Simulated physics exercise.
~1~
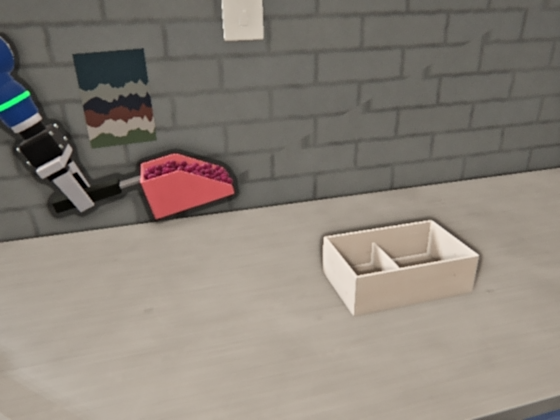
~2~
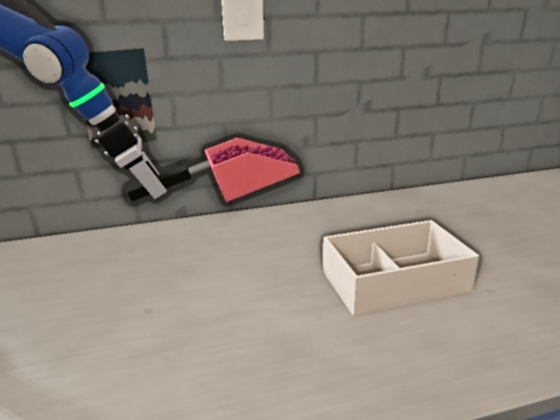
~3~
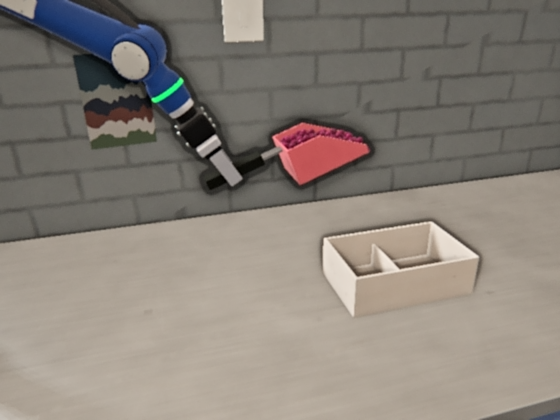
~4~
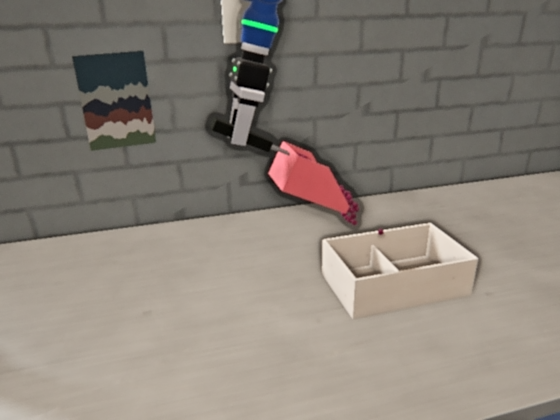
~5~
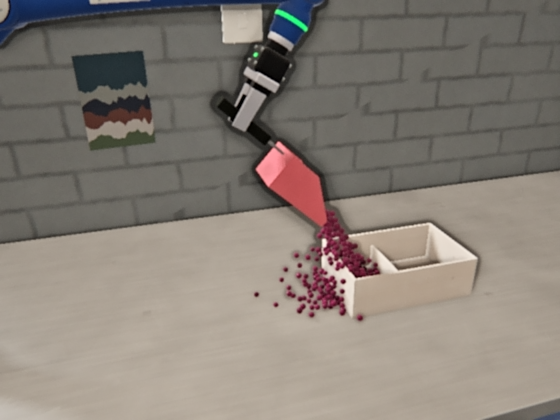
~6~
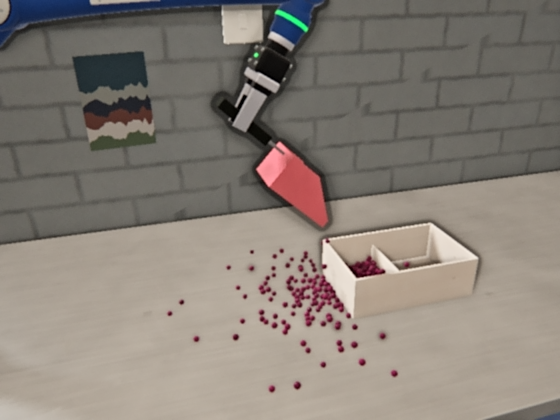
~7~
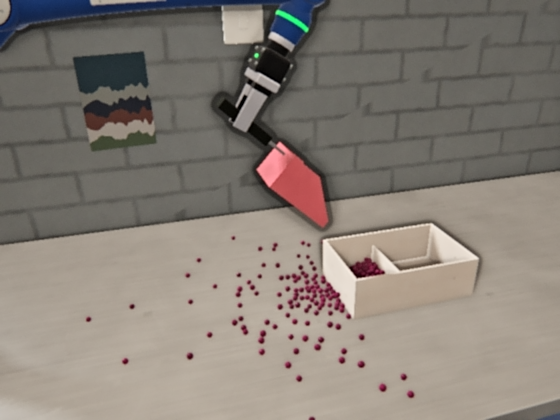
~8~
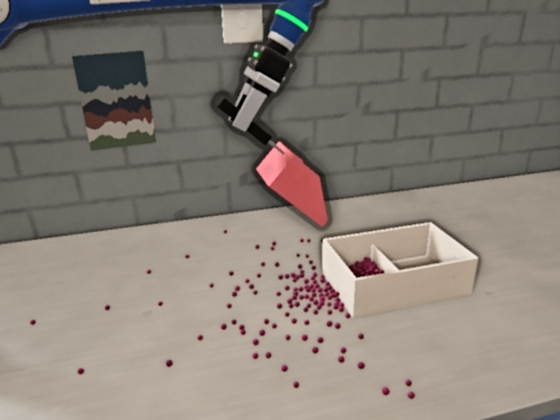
Robot arm carrying a red scoop of dark beads rightward, tipping them into a divided box, many scattering across the table.
